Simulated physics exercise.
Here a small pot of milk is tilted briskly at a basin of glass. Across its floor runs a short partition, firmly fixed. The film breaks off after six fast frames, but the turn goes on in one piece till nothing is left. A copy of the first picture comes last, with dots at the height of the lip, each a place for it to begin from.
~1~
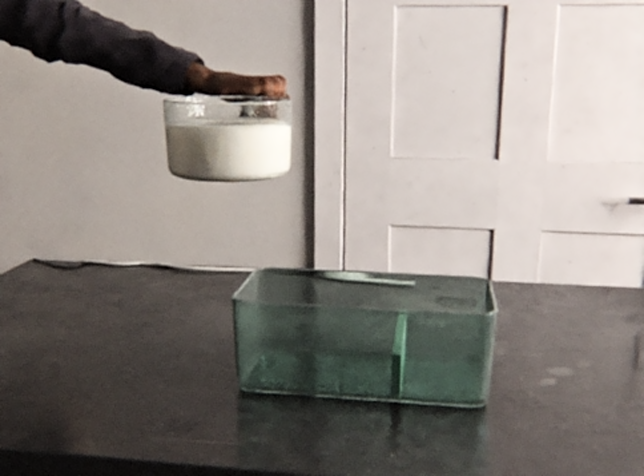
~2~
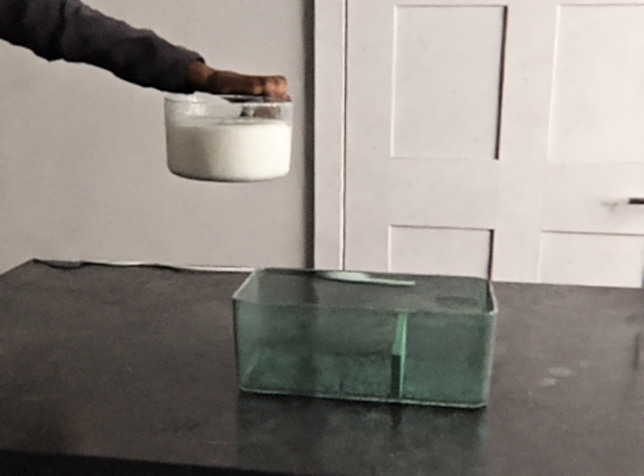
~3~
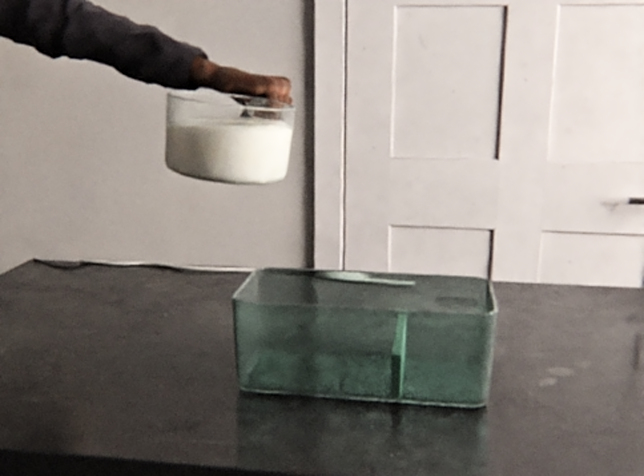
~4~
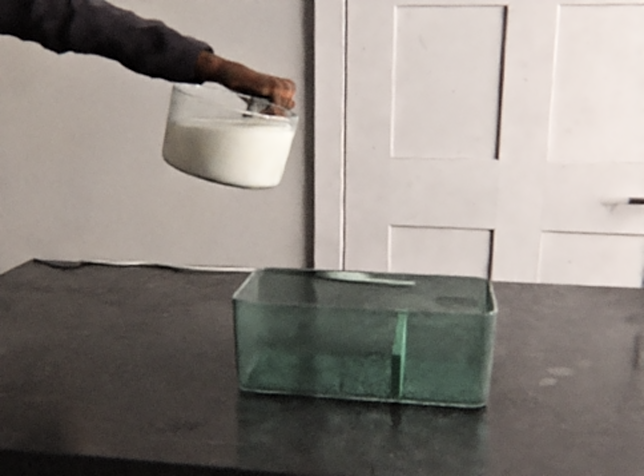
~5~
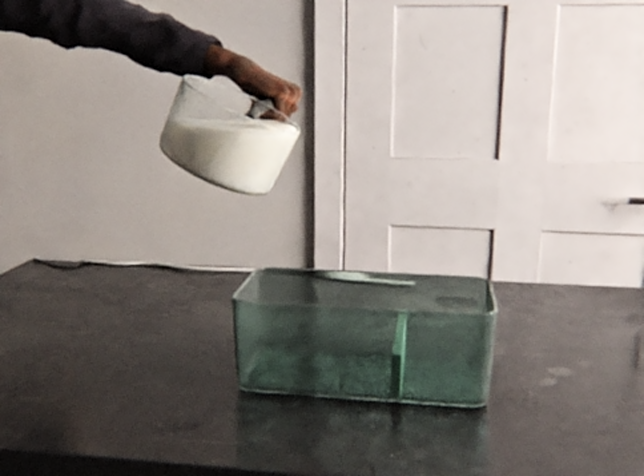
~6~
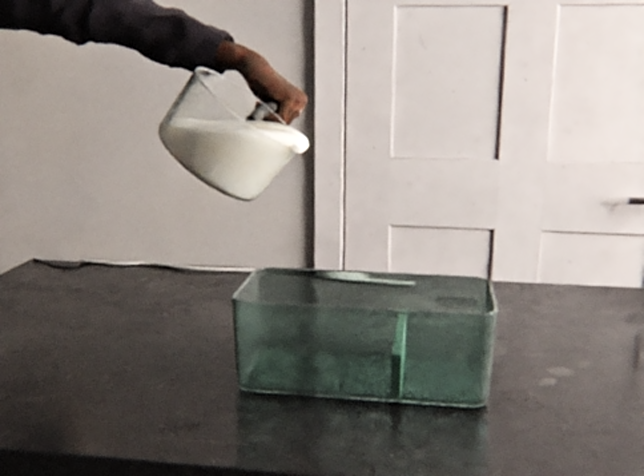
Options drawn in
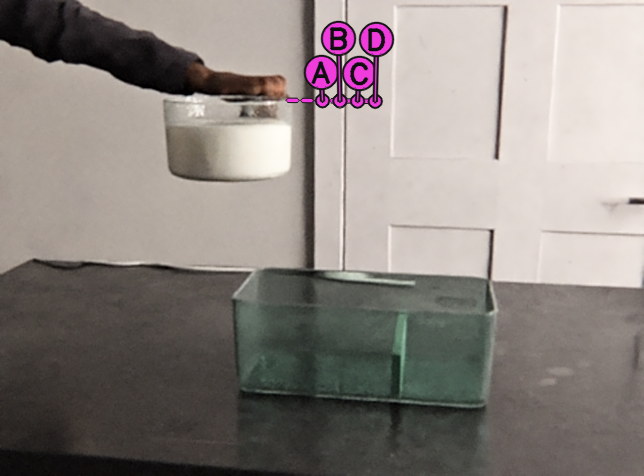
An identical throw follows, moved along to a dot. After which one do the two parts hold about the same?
Best: C.
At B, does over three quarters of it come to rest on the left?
No, it does not.
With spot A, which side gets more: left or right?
The left side.
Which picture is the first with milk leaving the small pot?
Picture 6.
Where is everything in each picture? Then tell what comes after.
In the first frame, upright, lip at (288, 100); basin from (238, 387) to (488, 405); top of the wall at (400, 333); nothing has left yet.
In the second frame, upright, lip at (289, 102); nothing has left yet.
In the third frame, tipped about 7°, lip at (292, 108); nothing has left yet.
In the fourth frame, tipped about 15°, lip at (295, 117); nothing has left yet.
In the fifth frame, tipped about 25°, lip at (297, 130); nothing has left yet.
In the sixth frame, tipped about 38°, lip at (297, 146); milk is over the lip, down to (301, 149).
In magenta, A at (322, 100); B at (339, 100); C at (357, 101); D at (375, 101).
With A, about 82 % ends left of the wall and 11 % right of it; 6 % is lost outside.
With B, about 65 % ends left of the wall and 32 % right of it; 3 % is lost outside.
With C, about 51 % ends left of the wall and 46 % right of it; 3 % is lost outside.
With D, about 34 % ends left of the wall and 62 % right of it; 4 % is lost outside.
